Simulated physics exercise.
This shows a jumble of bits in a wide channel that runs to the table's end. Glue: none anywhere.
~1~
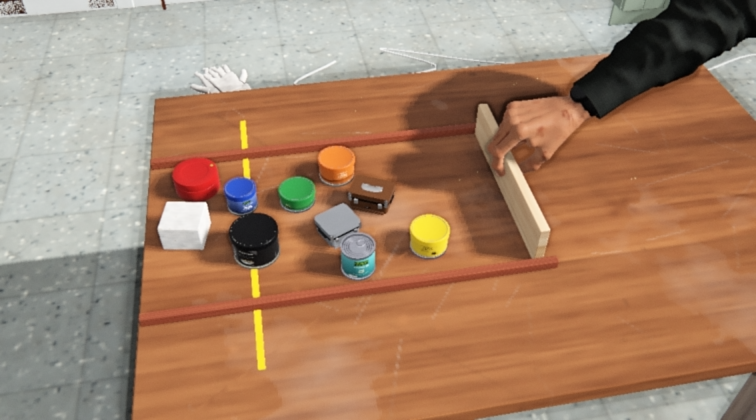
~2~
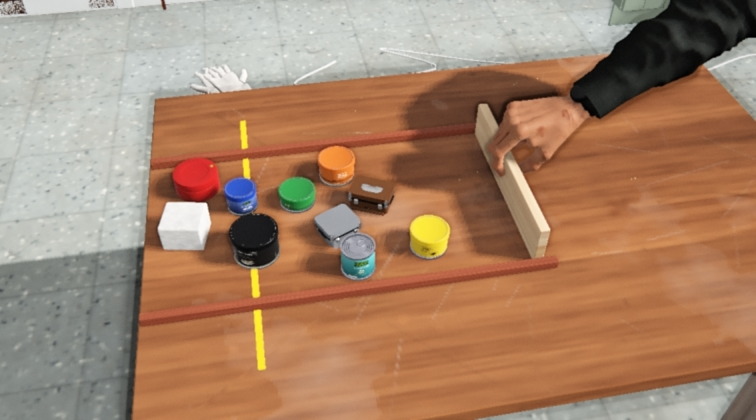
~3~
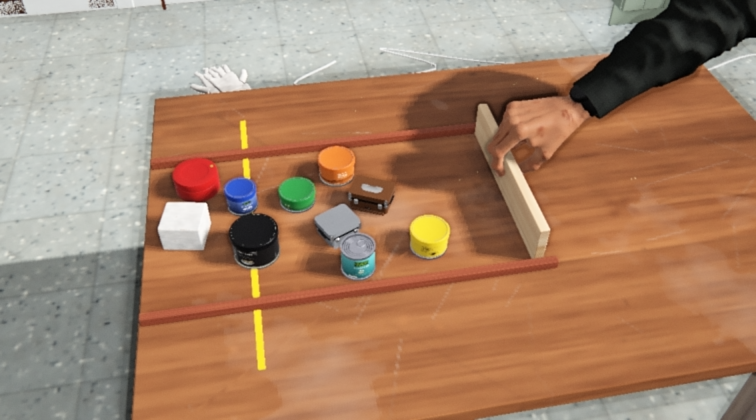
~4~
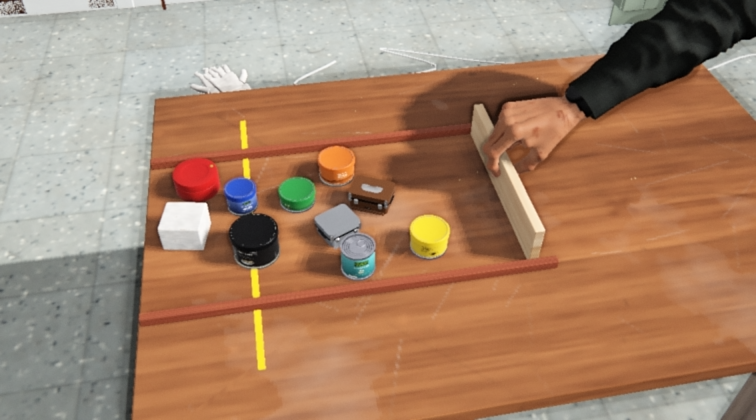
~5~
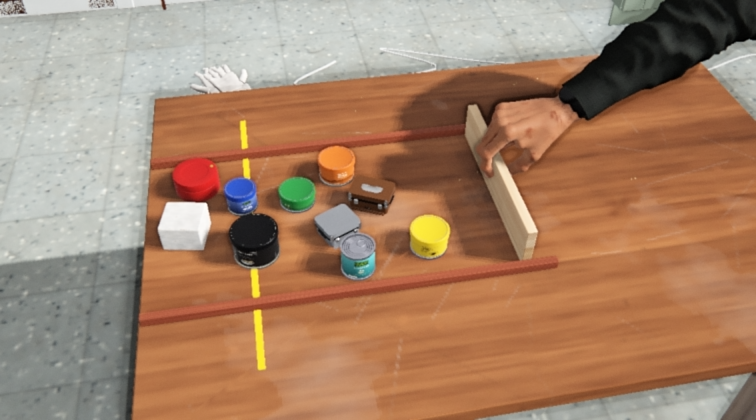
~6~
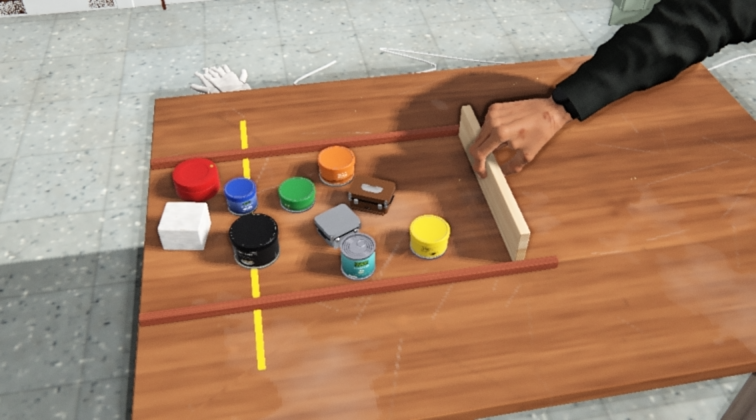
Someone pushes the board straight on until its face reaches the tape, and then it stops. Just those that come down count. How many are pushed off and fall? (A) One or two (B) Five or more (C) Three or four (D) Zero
(D) Zero.
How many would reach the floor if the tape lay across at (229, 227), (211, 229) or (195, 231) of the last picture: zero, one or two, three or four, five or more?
Taking the three places in turn, it would be either one or two; 1 or 2; either three or four.
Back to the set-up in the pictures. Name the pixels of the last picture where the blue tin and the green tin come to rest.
First: About (196, 212); second: About (195, 188).
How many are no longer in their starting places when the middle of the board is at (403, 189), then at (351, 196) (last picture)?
First 1, then 6.
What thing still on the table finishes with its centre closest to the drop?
The foremost one is the red lid.
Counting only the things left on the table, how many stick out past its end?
Answer: 2.
Soon after, none off yet; white block at rest near (185, 226); red lid at rest near (197, 180); blue tin at rest near (241, 197).
In the end, the number that fall off is zero.
